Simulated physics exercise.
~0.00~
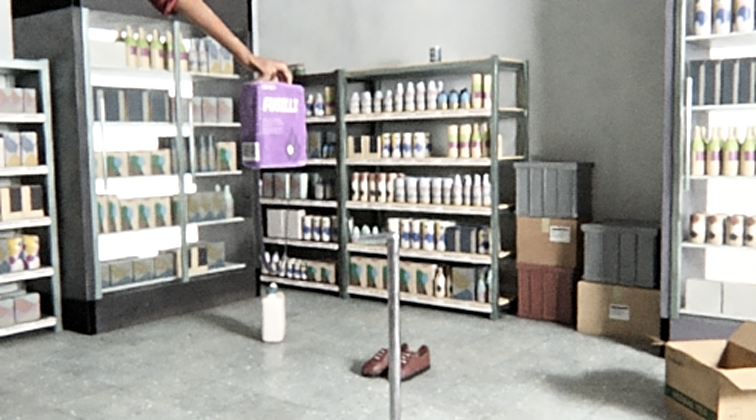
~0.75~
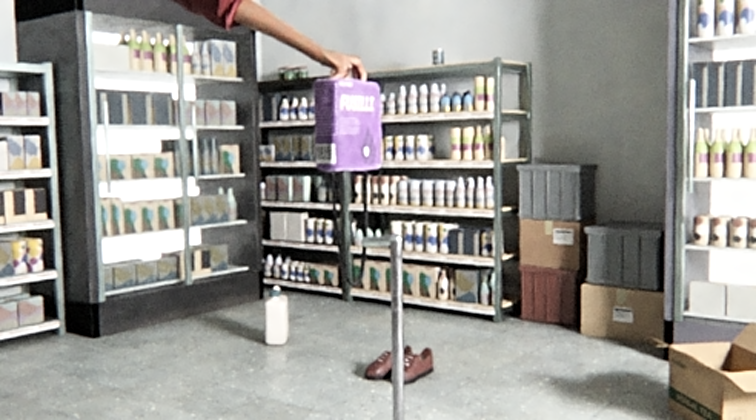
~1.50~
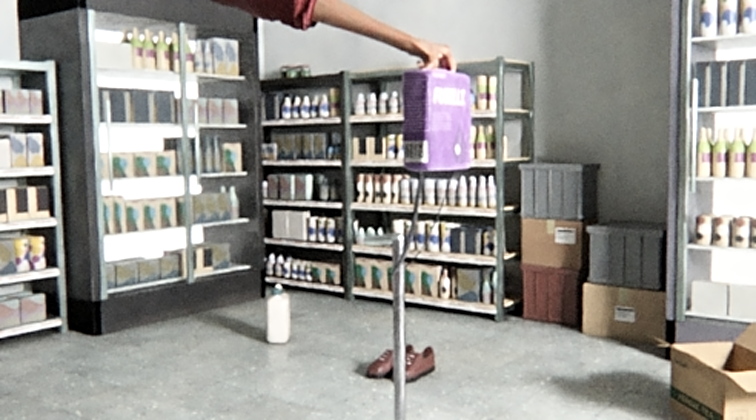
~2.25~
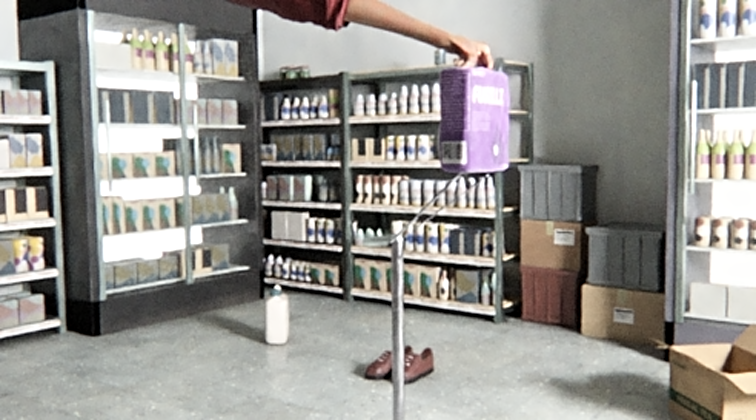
The video shows a hand carrying a purple package with a trailing loop rightward through a storeroom lined with stocked shelves, toward and past a slim metal post. The loop catches at the top of the post and pulls tight, and the hand stops with the package just beyond it.
